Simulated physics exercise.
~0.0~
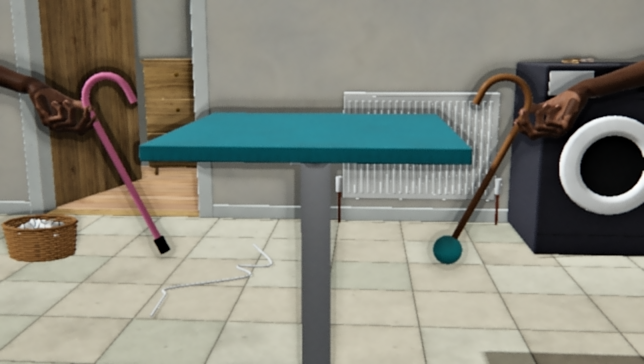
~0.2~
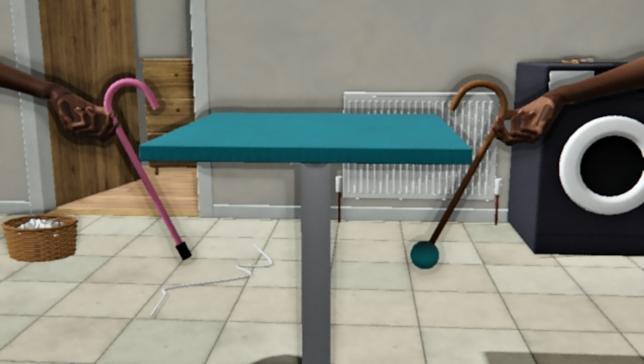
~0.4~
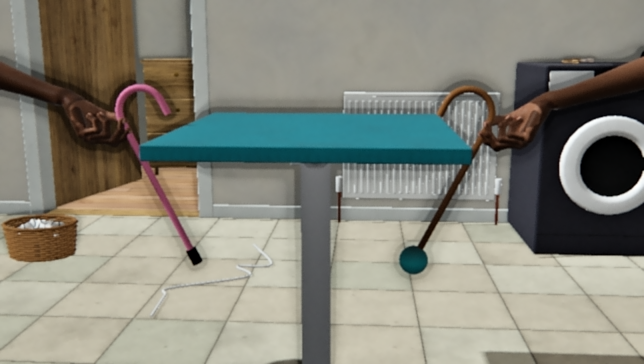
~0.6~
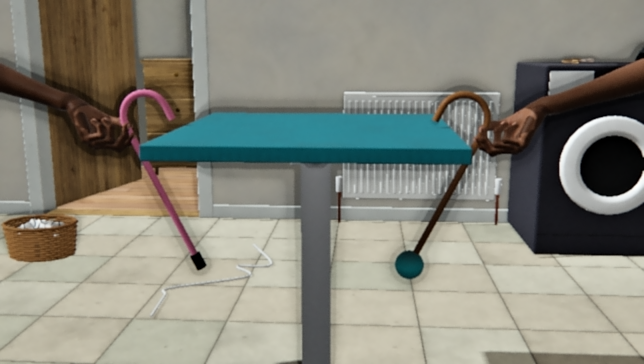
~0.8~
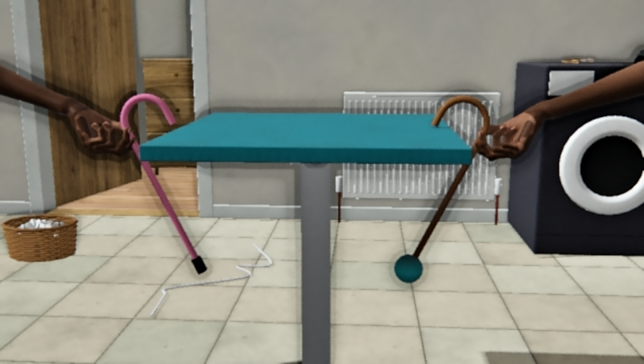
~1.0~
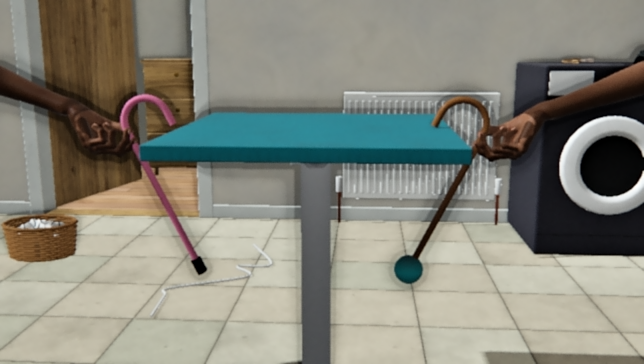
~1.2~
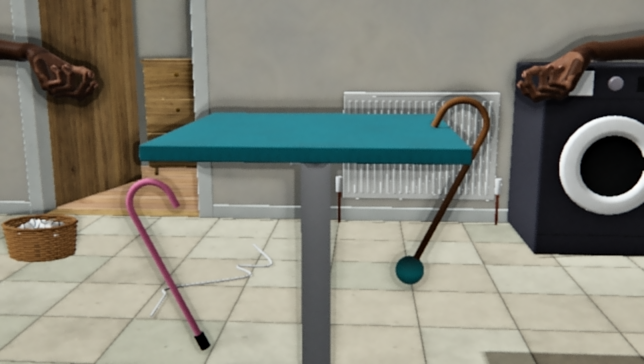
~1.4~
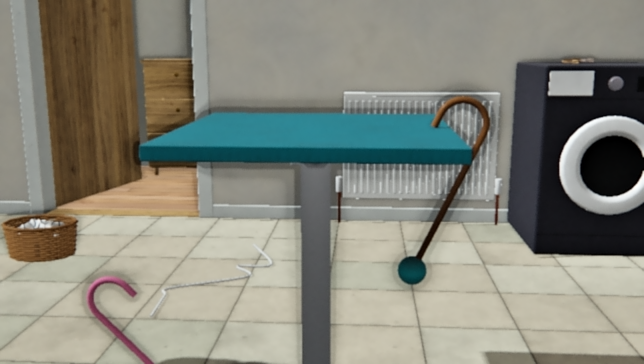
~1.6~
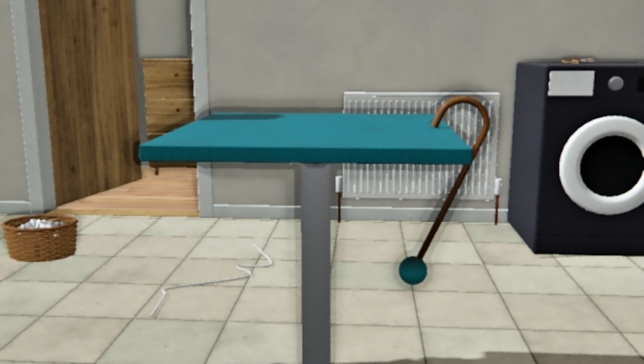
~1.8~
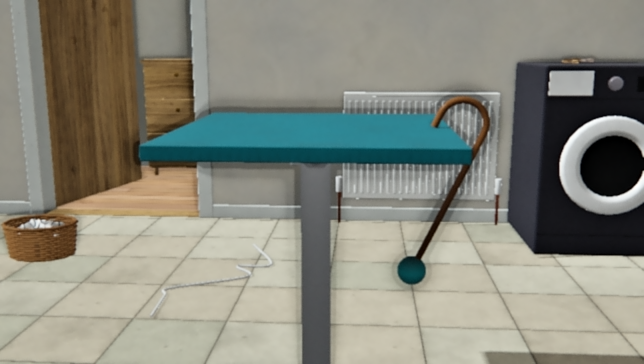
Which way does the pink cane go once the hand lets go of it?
The pink cane moves down, dropping away from the left end of the table until it is out of view.
